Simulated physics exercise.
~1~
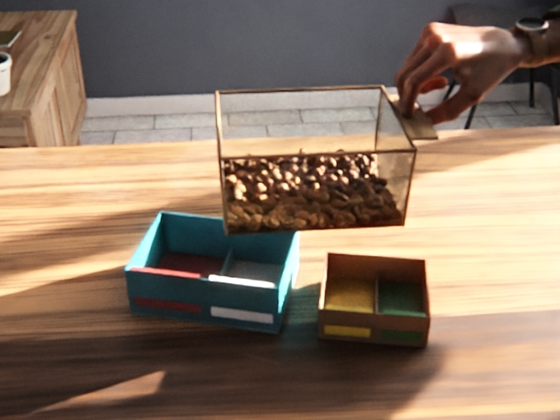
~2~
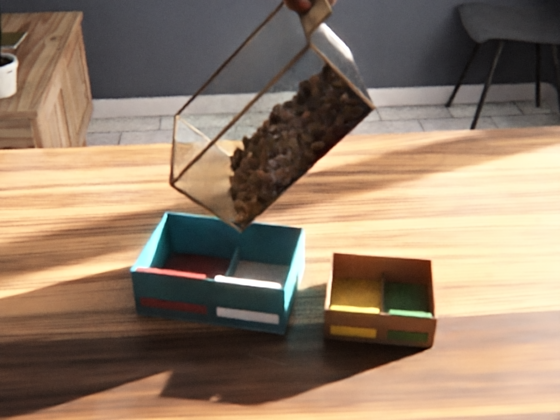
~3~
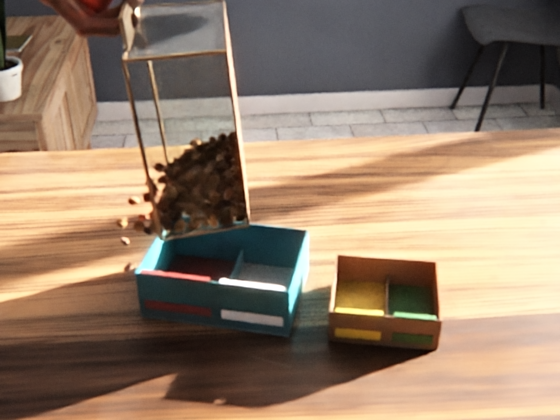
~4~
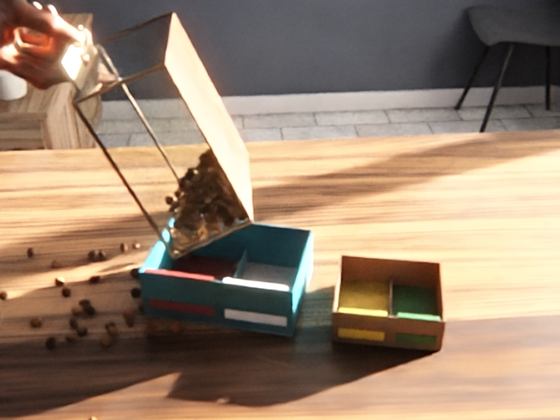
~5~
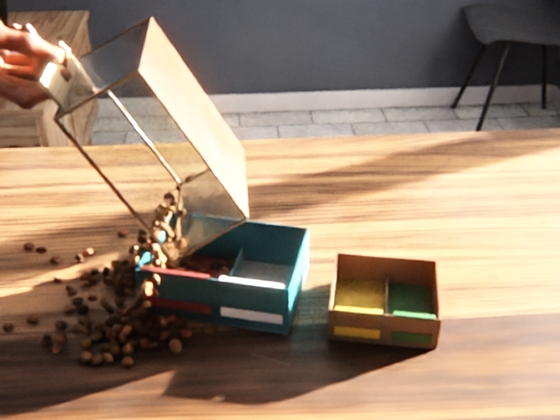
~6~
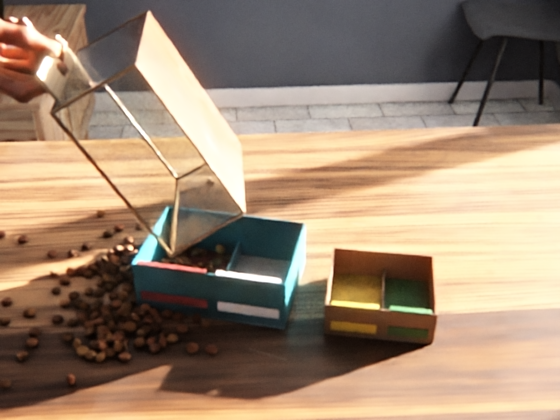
A hand holds a clear, thin-framed box of brown kibble above a sunlit wooden table, seen from the front and slightly above by a gently swaying camera. Below stand a teal tin with red and white sections and, to its right, a smaller brown tin with yellow and green sections. The hand moves the box left and tips it steeply, and bits begin spilling past its lower edge. It tilts further over the teal tin, pouring kibble into the red section and onto the table at the left. Finally the box is empty, still held tilted, with more kibble scattered outside than in the red section and the other sections empty.
